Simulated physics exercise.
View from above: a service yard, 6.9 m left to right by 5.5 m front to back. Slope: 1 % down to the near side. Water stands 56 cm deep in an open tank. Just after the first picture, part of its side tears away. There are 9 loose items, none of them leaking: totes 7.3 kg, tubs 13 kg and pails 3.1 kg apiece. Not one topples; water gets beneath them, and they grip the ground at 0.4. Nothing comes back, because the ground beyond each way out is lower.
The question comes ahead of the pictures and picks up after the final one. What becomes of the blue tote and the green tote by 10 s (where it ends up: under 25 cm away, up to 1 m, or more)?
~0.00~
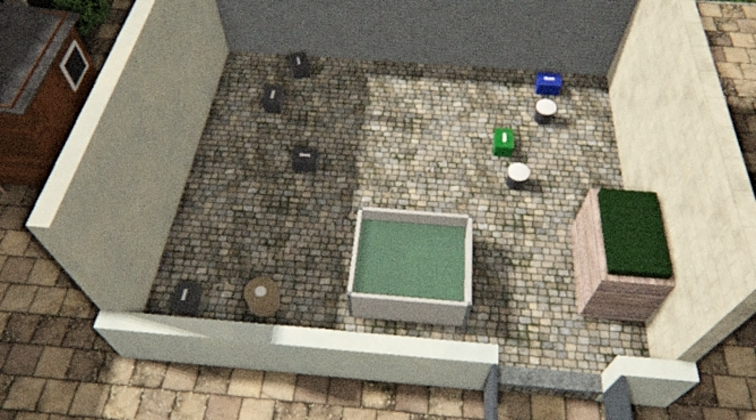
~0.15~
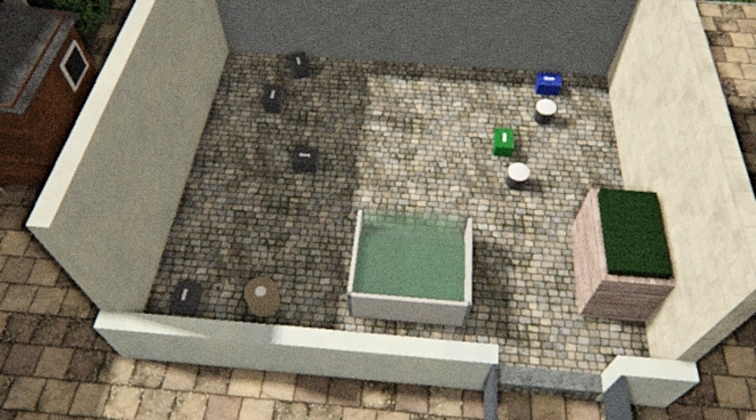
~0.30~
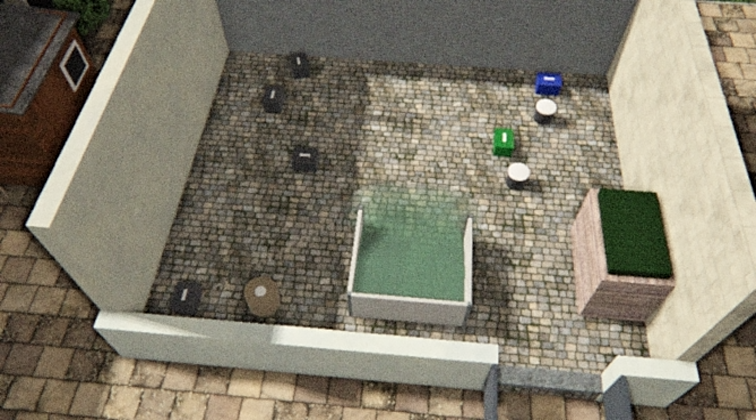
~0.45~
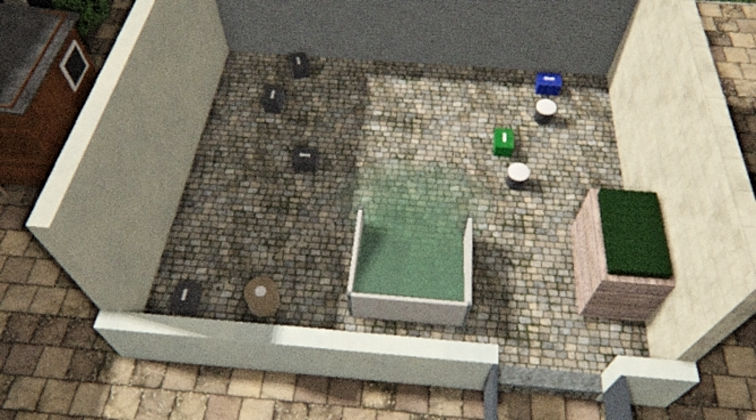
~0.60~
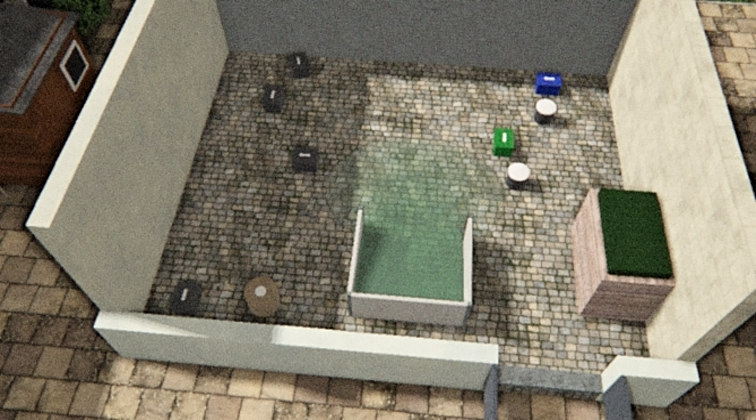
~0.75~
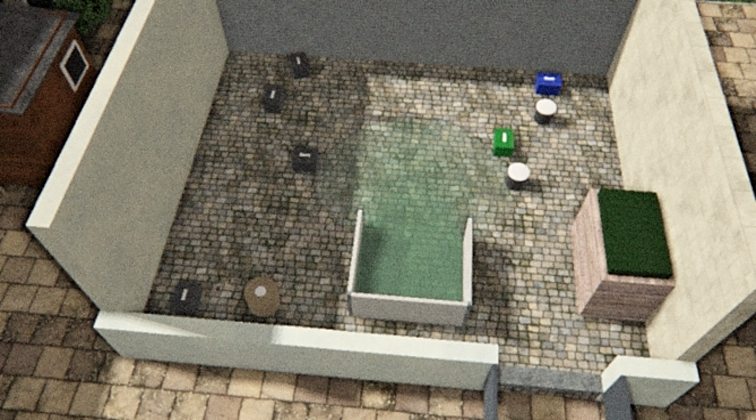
At the end, the blue tote ought to be borne away; the green tote ought to be borne away.
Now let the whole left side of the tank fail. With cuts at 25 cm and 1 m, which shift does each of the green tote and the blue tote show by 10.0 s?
Log: Green tote negligible displacement; blue tote negligible displacement.
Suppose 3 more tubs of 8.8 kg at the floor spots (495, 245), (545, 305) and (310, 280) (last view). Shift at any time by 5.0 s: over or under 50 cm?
Answers, first to last: Not exceeding, not exceeding, not exceeding.
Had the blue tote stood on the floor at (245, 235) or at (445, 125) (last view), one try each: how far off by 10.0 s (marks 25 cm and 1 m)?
Results, in order: Essentially stationary, then borne far off.
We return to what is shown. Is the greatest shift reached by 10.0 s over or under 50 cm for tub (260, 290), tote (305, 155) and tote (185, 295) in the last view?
Within, within, within.
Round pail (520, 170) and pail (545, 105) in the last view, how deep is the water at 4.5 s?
Close to 4 and 9 centimetres.
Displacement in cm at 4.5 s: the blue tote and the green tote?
Shifts: Around 100 and 140 cm.
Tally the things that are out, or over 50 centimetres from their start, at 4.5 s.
At that time I count 5.
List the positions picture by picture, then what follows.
The blue tote at (549, 79), on the bottom; the green tote at (505, 138) rests on the ground; water covers 1.9 m2; 0 of 9 have shifted, in the first picture.
The blue tote at (549, 79) rests on the ground; the green tote at (505, 138) rests on the ground; 2.7 m2 under water; 0 of 9 have shifted, in the second picture.
The blue tote at (549, 79) rests on the ground; the green tote at (505, 138) rests on the ground; water covers 3.6 m2; 0 of 9 have shifted, in the third picture.
The blue tote at (549, 79) rests on the ground; the green tote at (505, 138) rests on the ground; 4.9 m2 under water; 0 of 9 have shifted, in the fourth picture.
The blue tote at (549, 79), on the bottom; the green tote at (505, 138), on the bottom; water covers 6.2 m2; 0 of 9 have shifted, in the fifth picture.
The blue tote at (549, 79), on the bottom; the green tote at (505, 138), on the bottom; 7.7 m2 under water; 0 of 9 have shifted, in the sixth picture.
After 2.0 s the blue tote is near (549, 79), 0.0 m from its start, aground; the green tote is near (533, 105), 0.9 m from its start, aground; 0 of 9 are out; 0 afloat.
After 4.5 s the blue tote is near (606, 88), 0.9 m from its start, afloat; the green tote is near (588, 128), 1.4 m from its start, afloat; 0 of 9 are out; 4 afloat.
After 7.0 s the blue tote is near (612, 145), 1.7 m from its start, aground; the green tote is near (589, 201), 1.7 m from its start, afloat; 0 of 9 are out; 2 afloat.
After 10.0 s the blue tote is near (610, 144), 1.6 m from its start, aground; the green tote is near (546, 219), 1.6 m from its start, aground; 1 of 9 are out; 1 afloat.
